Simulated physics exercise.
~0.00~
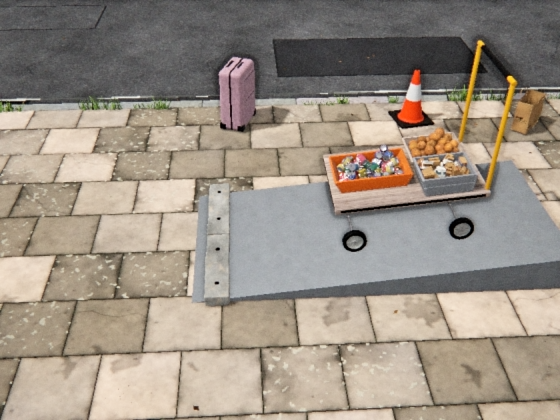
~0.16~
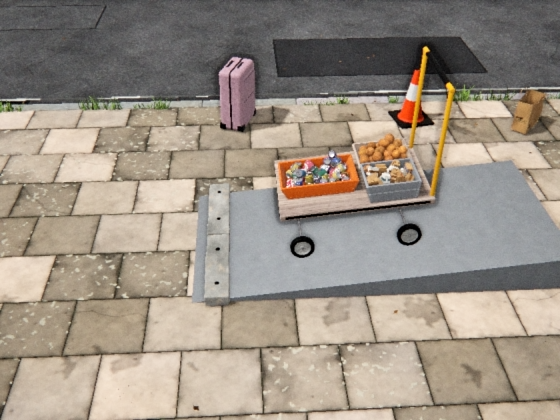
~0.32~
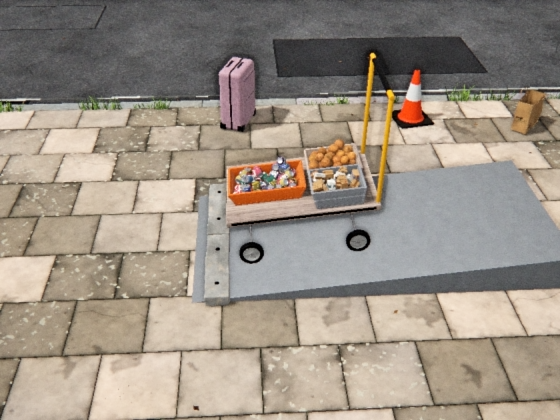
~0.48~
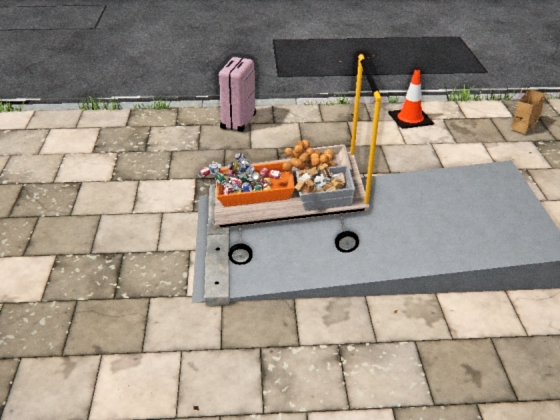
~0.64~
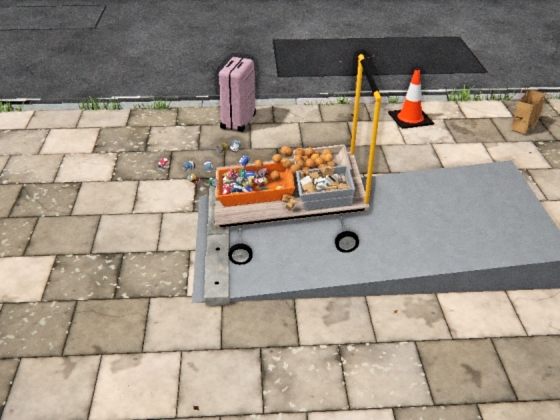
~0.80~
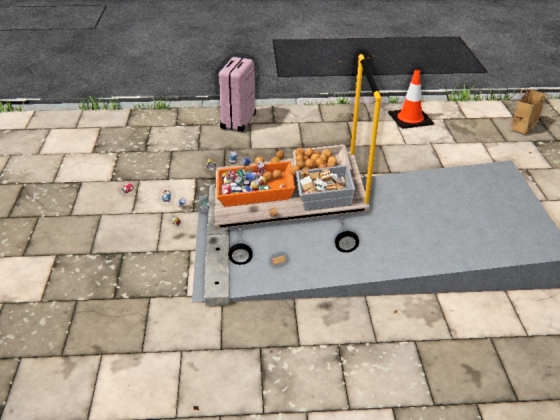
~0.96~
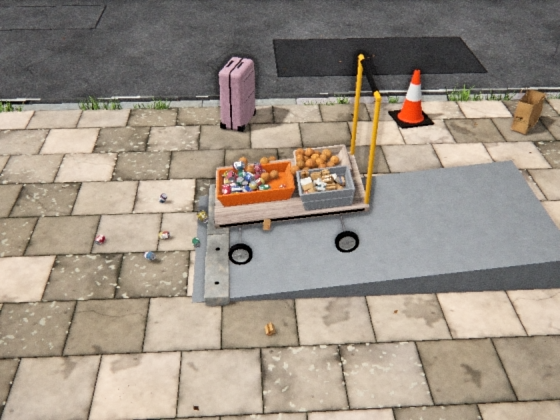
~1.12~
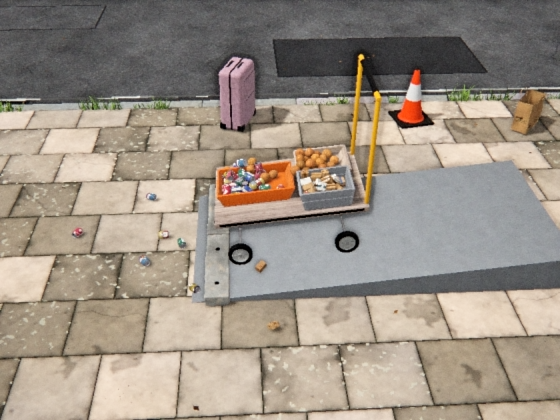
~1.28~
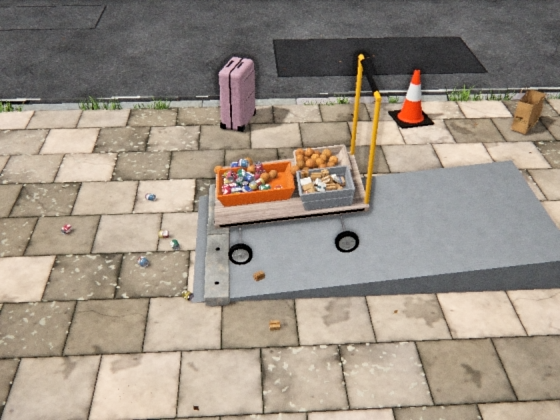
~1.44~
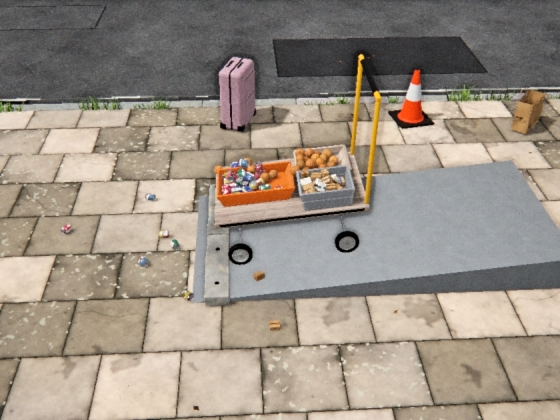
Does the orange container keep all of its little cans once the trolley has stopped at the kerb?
No, it loses a good share of them, with several cans ending up scattered on the paving to the left, though most stay inside.
